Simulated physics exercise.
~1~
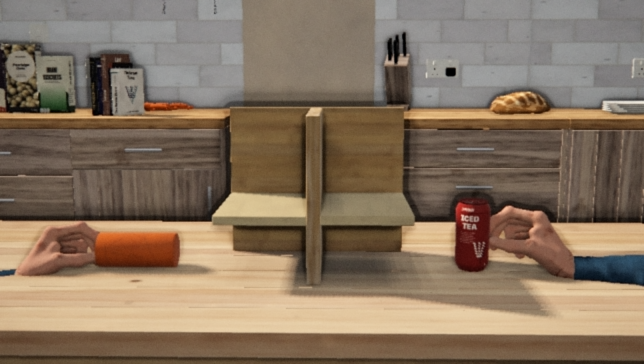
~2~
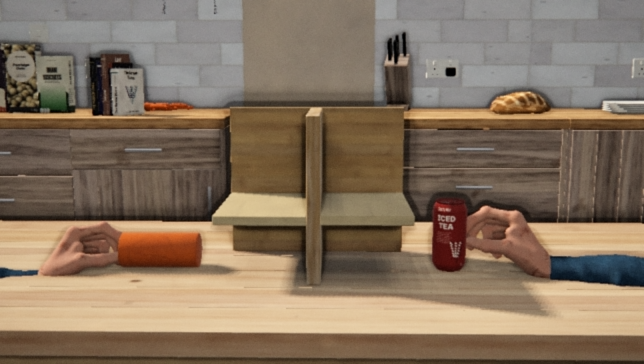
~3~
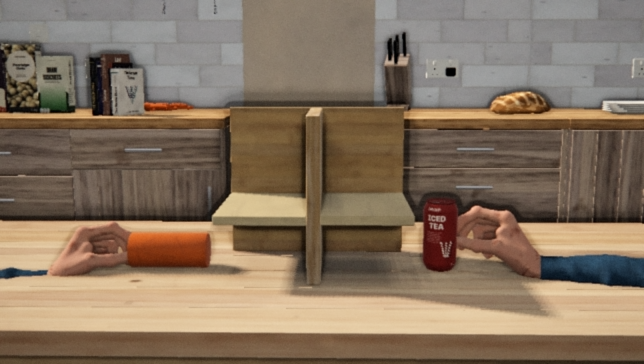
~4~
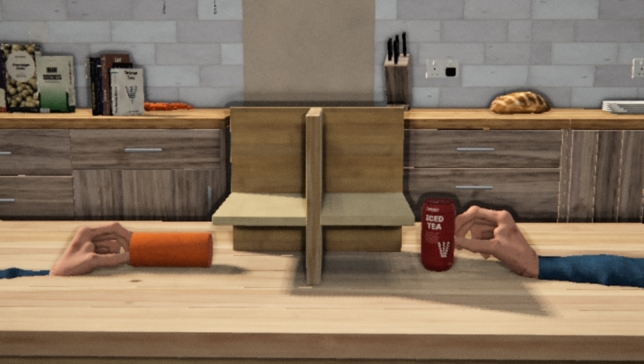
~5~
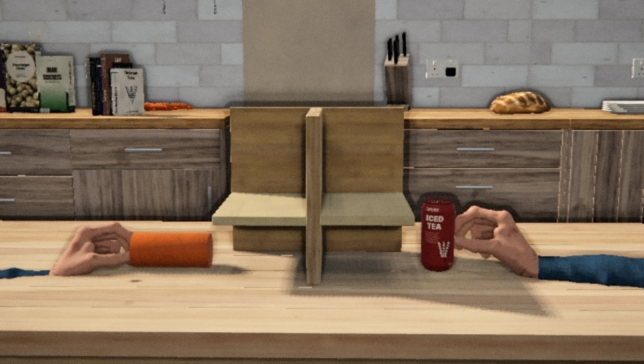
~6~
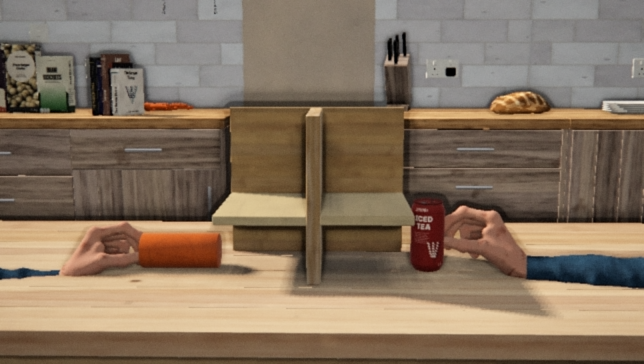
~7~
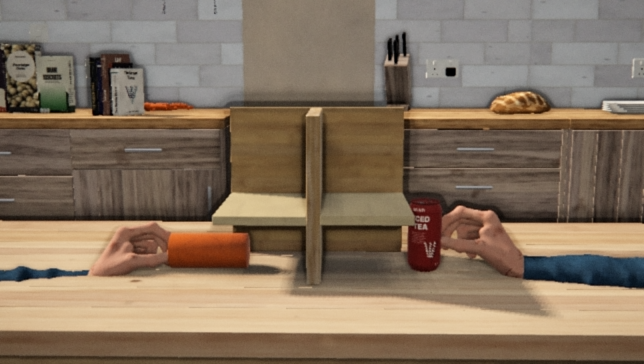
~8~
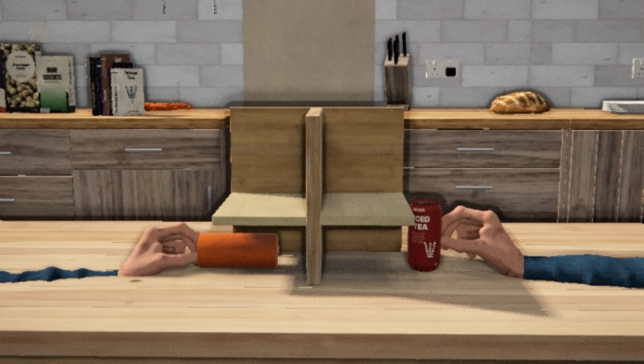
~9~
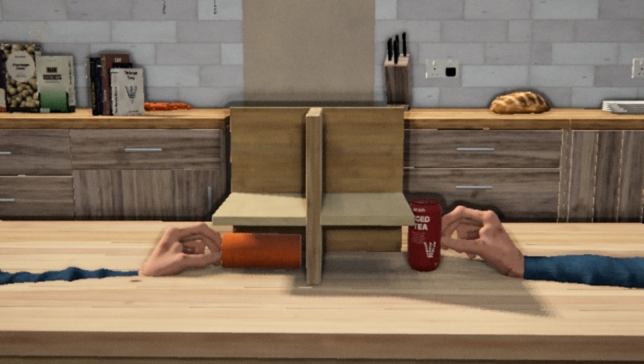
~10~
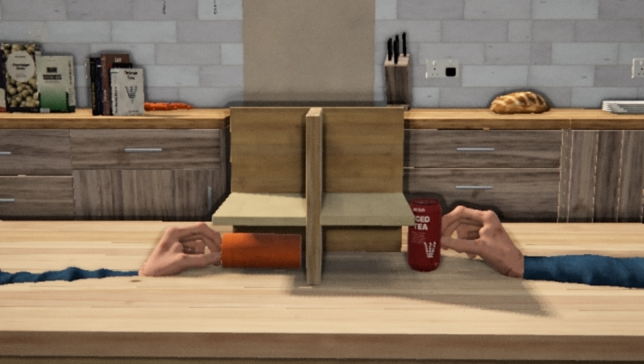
On a kitchen table, two hands slid an orange cylinder on its side and an upright red can inward toward a small wooden rack, pausing briefly; the cylinder then went under the left shelf, while the taller can stopped at the right shelf's edge.
